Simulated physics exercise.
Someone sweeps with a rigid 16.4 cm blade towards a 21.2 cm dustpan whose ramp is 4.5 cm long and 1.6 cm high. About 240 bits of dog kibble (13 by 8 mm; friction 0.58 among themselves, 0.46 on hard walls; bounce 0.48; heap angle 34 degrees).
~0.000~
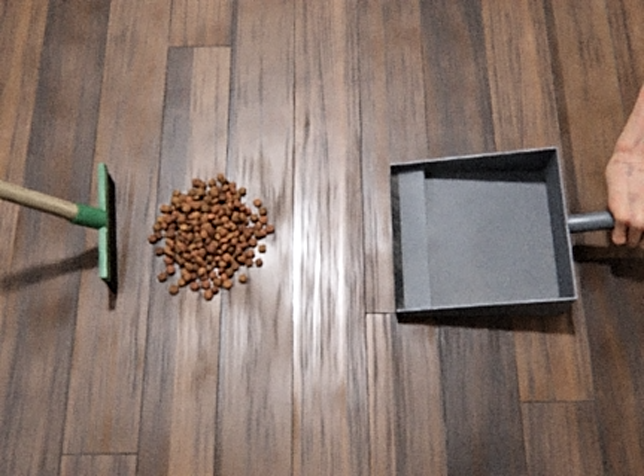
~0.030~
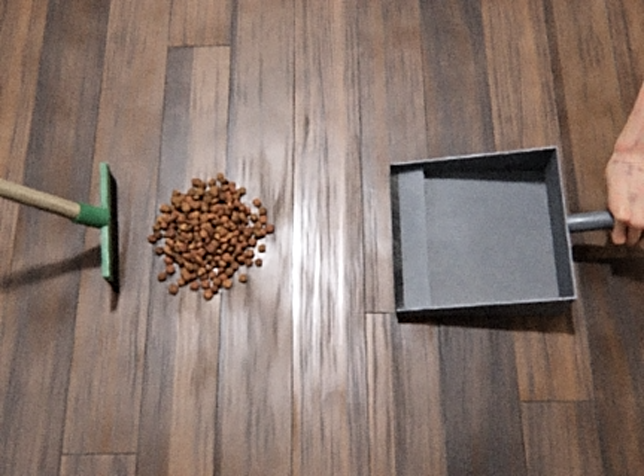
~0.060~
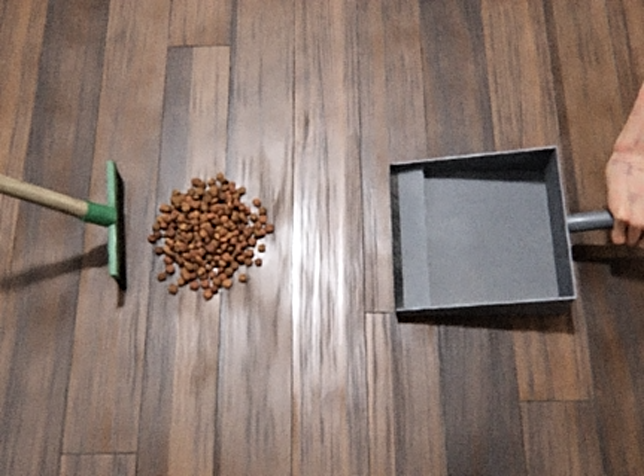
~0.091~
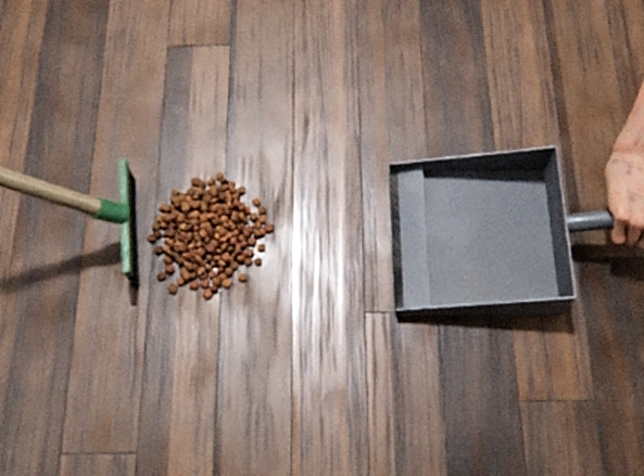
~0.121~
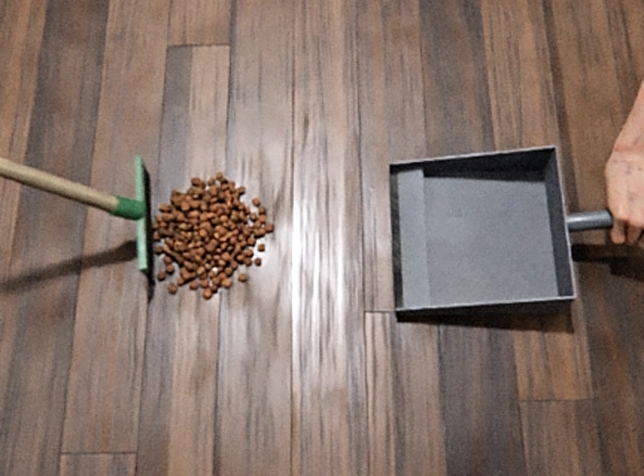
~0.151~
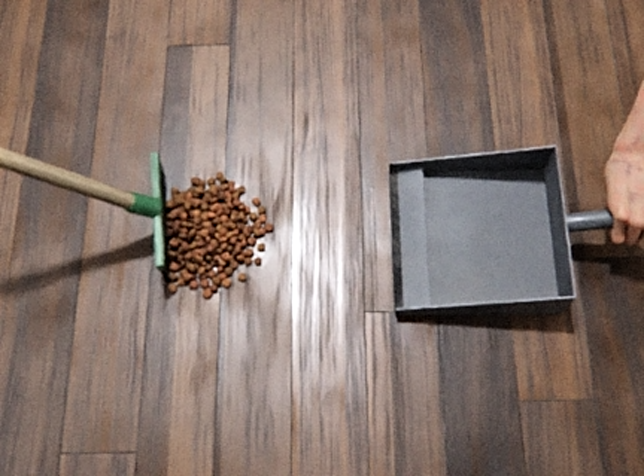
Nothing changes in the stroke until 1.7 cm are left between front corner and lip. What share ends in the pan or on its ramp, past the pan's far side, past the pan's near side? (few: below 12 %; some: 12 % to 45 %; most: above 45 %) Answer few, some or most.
Pan: Some, far side: Some, near side: Few.
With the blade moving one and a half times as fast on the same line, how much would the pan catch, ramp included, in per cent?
It would be near 35 per cent.
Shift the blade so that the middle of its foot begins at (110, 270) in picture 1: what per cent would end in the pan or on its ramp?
About 35 per cent.
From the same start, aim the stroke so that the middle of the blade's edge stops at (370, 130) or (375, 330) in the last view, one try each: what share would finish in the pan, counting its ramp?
Some 5 and 5 per cent.
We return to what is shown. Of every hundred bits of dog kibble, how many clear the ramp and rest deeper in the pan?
Roughly 5 per cent.
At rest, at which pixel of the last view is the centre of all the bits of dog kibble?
At about (388, 200).
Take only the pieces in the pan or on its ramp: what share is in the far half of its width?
About 90 per cent.
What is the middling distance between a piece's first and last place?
Roughly 26 cm.
After 0.36 s, middle of the blade 16 cm from the lip; 0 % over the lip, far side 10 %, near side 0 %.
After 0.49 s, middle of the blade 7 cm from the lip; 0 % over the lip, far side 20 %, near side 0 %.
After 0.76 s, middle of the blade 3 cm from the lip; 30 % over the lip, far side 25 %, near side 0 %.
At rest (1.2 s), pan 30 %, far side 25 %, near side 0 %, in front of the lip or behind the blade 45 %.
